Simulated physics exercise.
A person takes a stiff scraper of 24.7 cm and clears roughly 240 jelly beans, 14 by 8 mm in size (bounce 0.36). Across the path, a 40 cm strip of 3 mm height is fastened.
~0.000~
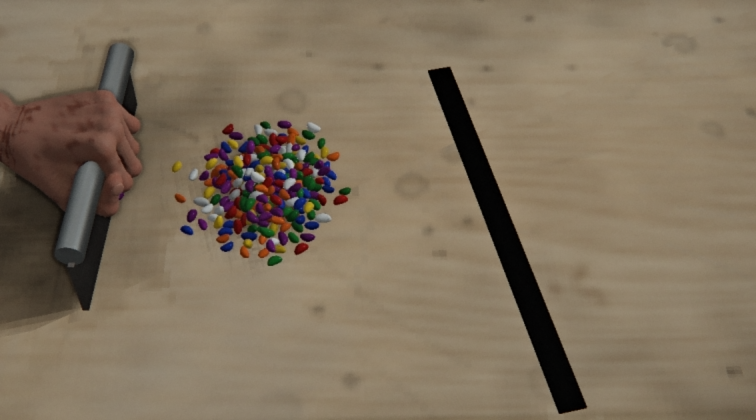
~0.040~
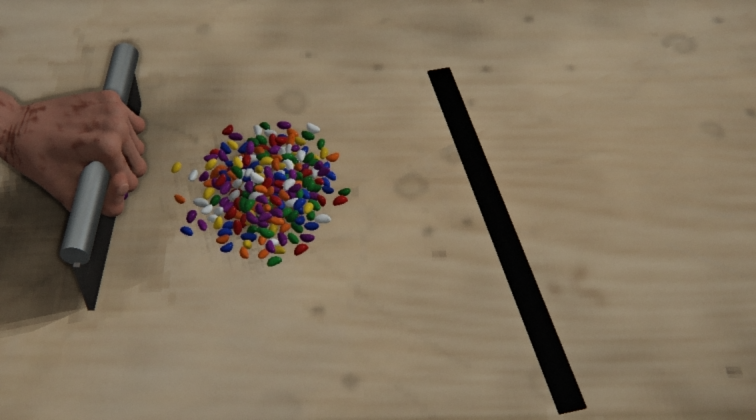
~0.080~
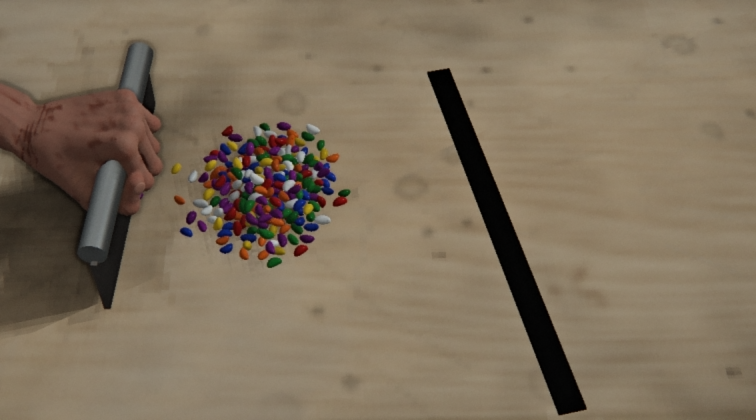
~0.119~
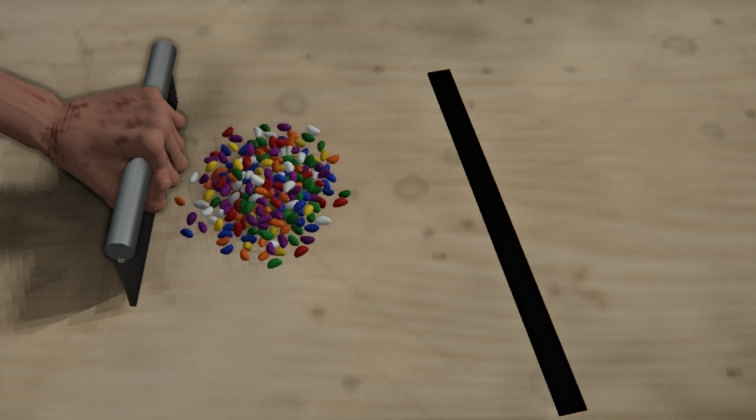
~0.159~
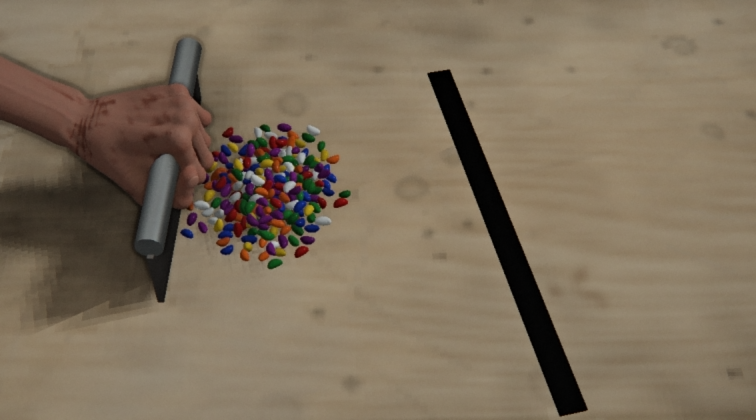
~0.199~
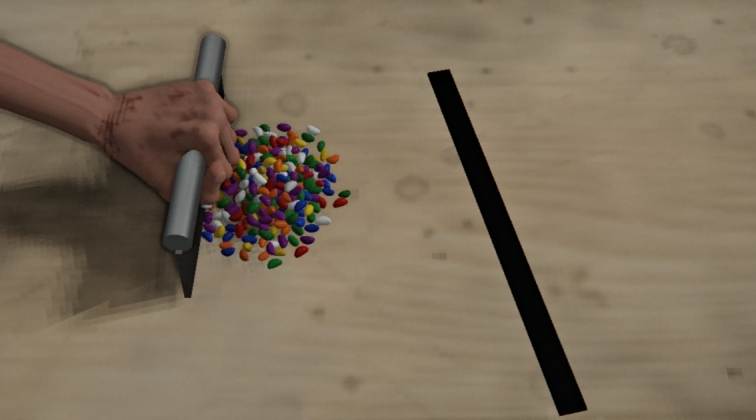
On a pale wooden surface, a hand holding a scraper with a grey cylindrical handle moves rightward to a pile of small multicoloured pieces and pushes into its left edge, while a black strip lies farther right.
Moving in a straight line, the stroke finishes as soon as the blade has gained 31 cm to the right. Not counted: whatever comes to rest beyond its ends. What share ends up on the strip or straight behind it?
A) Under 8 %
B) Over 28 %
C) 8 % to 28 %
Answer: B.
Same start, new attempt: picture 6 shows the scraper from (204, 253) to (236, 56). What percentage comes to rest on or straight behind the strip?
Result: Exceeds 65.
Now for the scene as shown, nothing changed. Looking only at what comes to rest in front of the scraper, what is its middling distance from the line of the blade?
Around 5 cm from the line.
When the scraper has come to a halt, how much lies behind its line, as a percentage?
Some 5 per cent.
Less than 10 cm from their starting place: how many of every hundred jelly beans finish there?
0% or so.
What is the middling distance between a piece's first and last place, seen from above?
That works out to roughly 22 centimetres.
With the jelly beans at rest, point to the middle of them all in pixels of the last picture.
Around (496, 180).
Then, at 0.42 s, scraper 22 cm from its start, spill 19 cm wide; elsewhere 100 %.
Then, at 0.64 s, scraper 31 cm from its start, spill 22 cm wide; on or straight behind the strip 55 %, elsewhere 45 %.
Then, at 0.84 s, scraper 31 cm from its start, spill 26 cm wide; on or straight behind the strip 60 %, elsewhere 40 %.
At rest (2.5 s), on or straight behind the strip 60 %, elsewhere 40 %.
